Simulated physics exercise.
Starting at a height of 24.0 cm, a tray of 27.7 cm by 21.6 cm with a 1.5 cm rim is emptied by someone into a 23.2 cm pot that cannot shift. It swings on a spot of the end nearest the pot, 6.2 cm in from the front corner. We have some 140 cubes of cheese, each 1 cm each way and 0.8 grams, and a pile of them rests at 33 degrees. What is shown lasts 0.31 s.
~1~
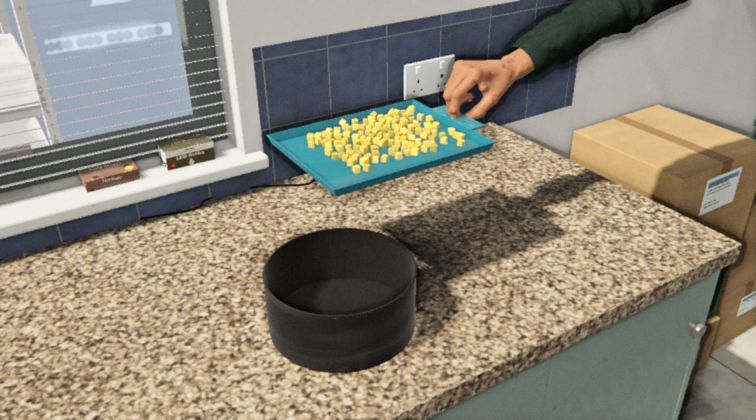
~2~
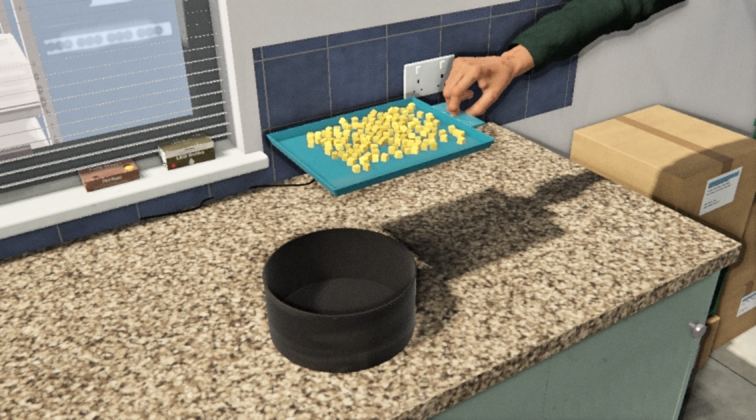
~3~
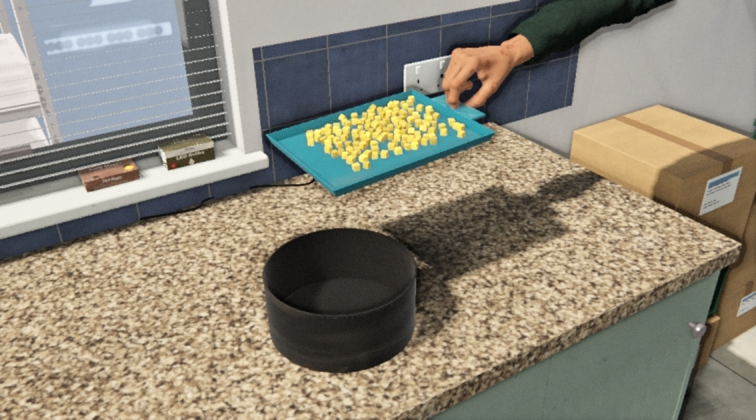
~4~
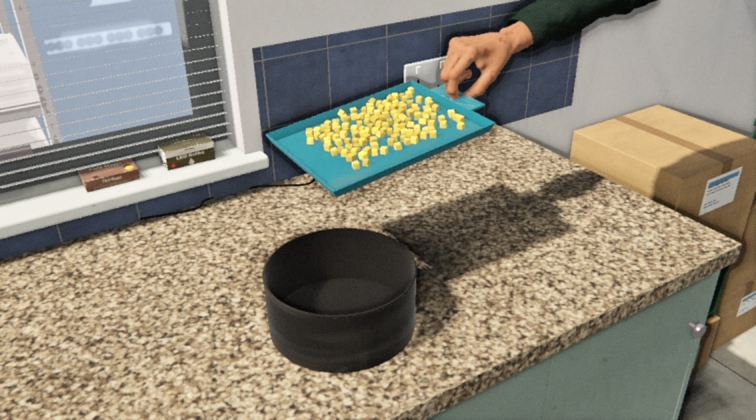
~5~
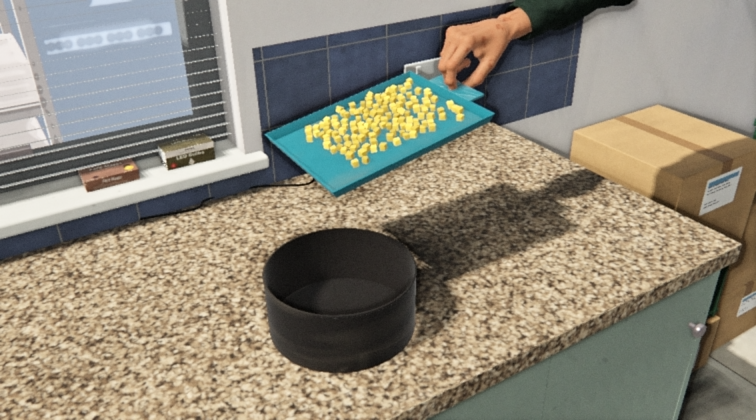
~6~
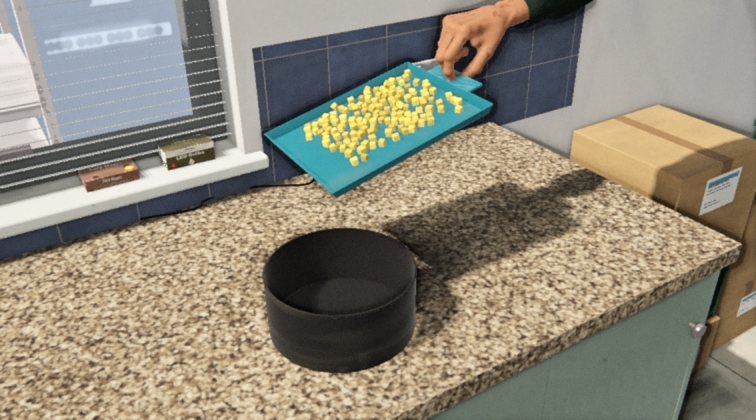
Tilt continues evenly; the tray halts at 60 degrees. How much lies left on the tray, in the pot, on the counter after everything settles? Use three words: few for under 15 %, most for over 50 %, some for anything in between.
Left on the tray: Some; pot: Some; counter: Some.
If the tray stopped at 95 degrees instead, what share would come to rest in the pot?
That would be around 55 percent.
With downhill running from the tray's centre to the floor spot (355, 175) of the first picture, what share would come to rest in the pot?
65 %.
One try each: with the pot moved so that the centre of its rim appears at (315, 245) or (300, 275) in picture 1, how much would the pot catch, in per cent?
That gives roughly 30 per cent and then 45 per cent.
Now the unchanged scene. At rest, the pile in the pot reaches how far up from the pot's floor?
About 1.0 centimetres.
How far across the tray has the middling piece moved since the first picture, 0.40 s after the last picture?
1 cm.
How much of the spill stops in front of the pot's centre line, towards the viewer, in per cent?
About 20 percent of the spill.
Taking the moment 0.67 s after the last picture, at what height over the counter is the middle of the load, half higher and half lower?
Height: Around 26 cm.
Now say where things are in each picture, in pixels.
In the first frame, tray tilt 0 degrees, front corners at (336, 187) and (490, 141); middle of the pieces at (380, 135); pot at (340, 268).
In the second frame, tray tilt 1 degrees, front corners at (336, 187) and (490, 139); middle of the pieces at (380, 134).
In the third frame, tray tilt 4 degrees, front corners at (335, 187) and (490, 132), lowest corner left front; middle of the pieces at (380, 130).
In the fourth frame, tray tilt 7 degrees, front corners at (335, 188) and (489, 123), lowest corner left front; middle of the pieces at (379, 124).
In the fifth frame, tray tilt 11 degrees, front corners at (335, 188) and (488, 113), lowest corner left front; middle of the pieces at (378, 119).
In the sixth frame, tray tilt 14 degrees, front corners at (334, 189) and (487, 105), lowest corner left front; middle of the pieces at (377, 114); pot at (340, 268).
Then, 0.40 s after the last picture, tilt 36 degrees; the tray holds 100 %, the pot 0 %.
Then, 0.67 s after the last picture, tilt 51 degrees; the tray holds 90 %, the pot 0 %.
Then, 1.04 s after the last picture, tilt 60 degrees; the tray holds 40 %, the pot 25 %.
In the end, tray 40 %, pot 30 %, counter 30 %.
